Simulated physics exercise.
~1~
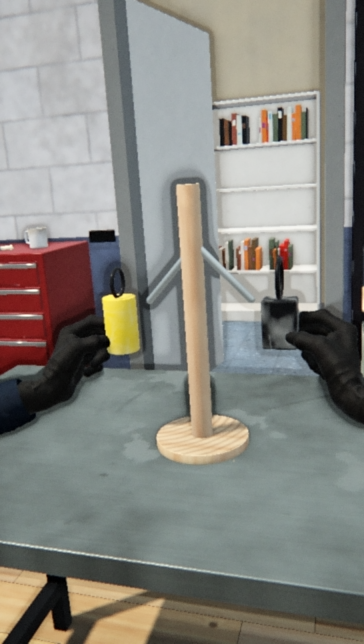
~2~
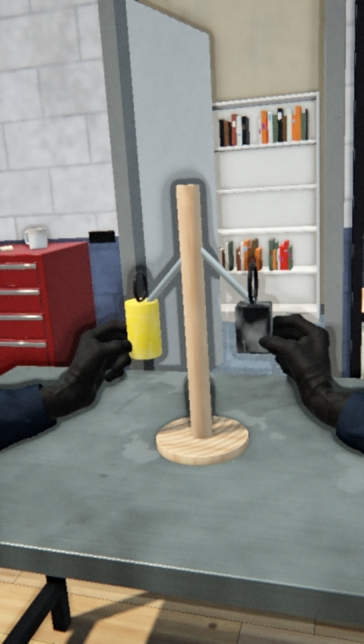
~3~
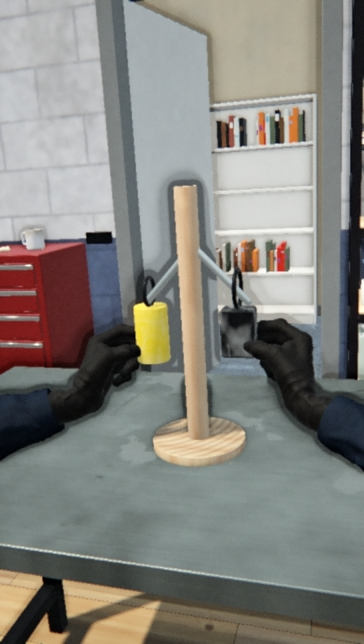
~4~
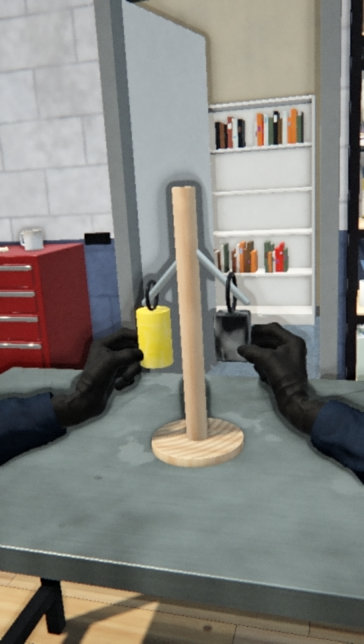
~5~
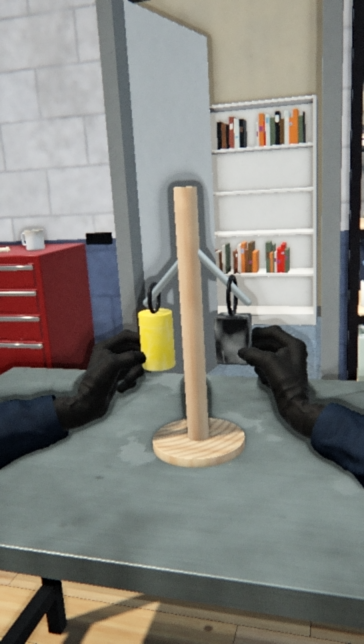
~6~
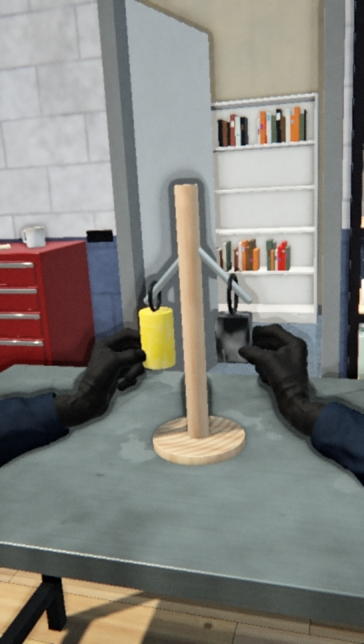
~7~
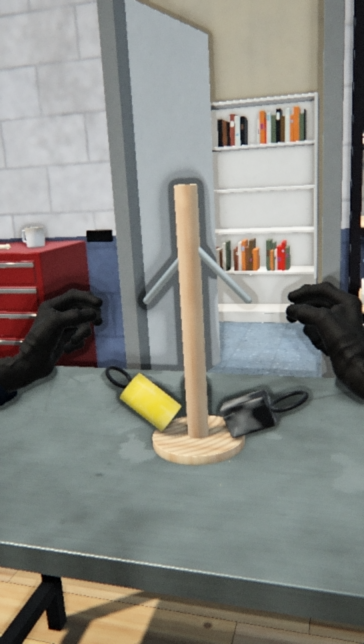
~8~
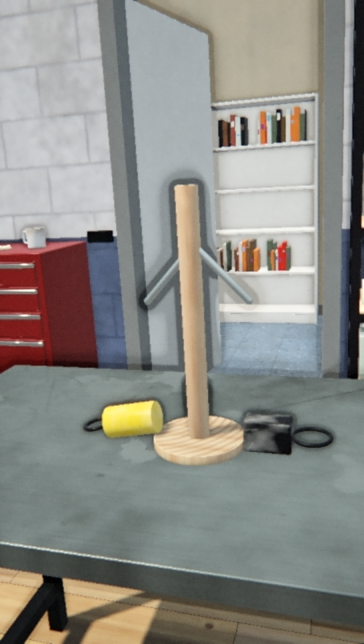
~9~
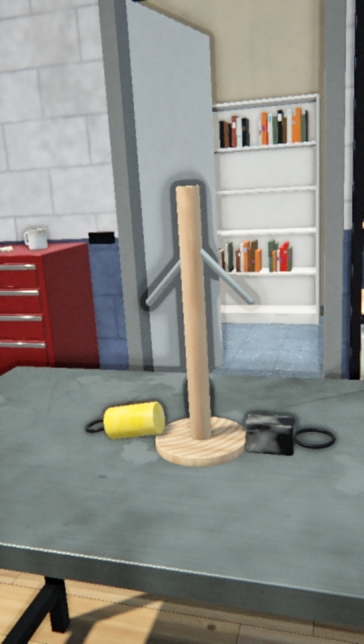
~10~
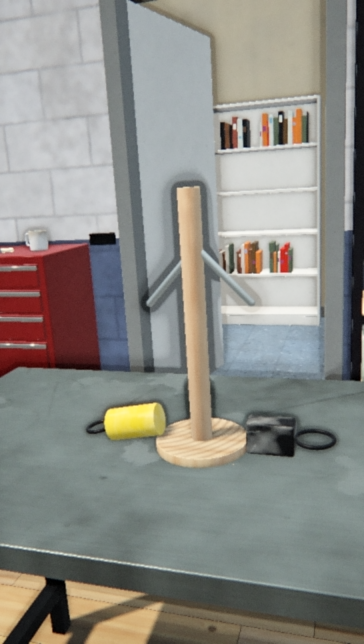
The clip opens on a wooden post with a round base and two downward-slanting metal arms, standing on a gray table while gloved hands hold a yellow lantern at left and a black pouch at right. The hands bring both objects inward until their rings are near the arms. They hold there briefly, barely moving. The hands then let go and draw back as both objects drop, tilting toward the base. Neither stays hung, and the hands leave view. The lantern and the pouch end up lying still on their sides on the table, one on either side of the stand.
